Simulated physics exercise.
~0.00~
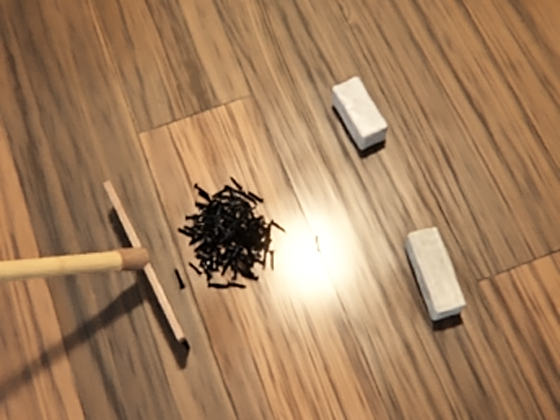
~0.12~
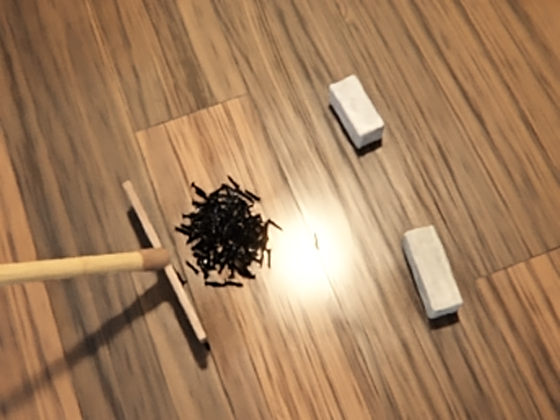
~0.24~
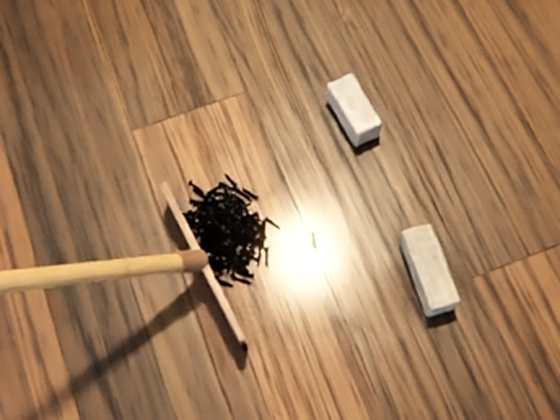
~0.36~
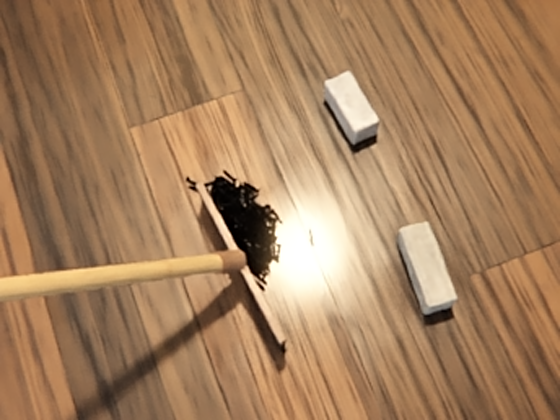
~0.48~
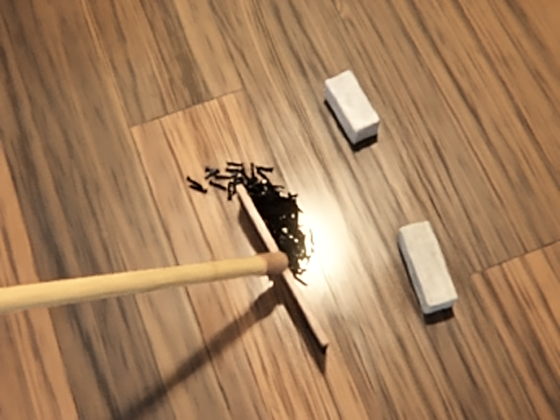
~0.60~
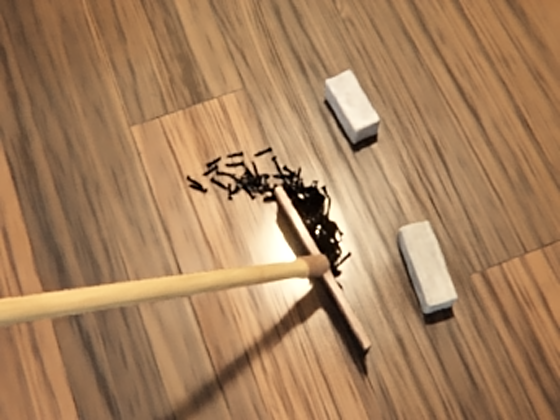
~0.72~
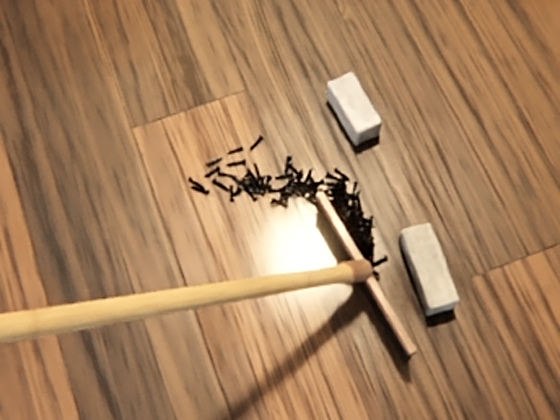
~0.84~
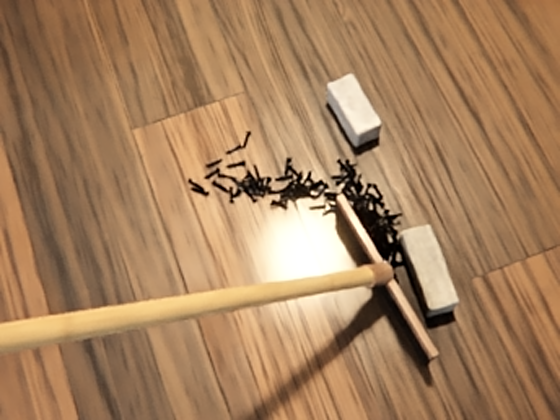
A squeegee pushes a pile of black screws rightward, spreading them just short of two white blocks.
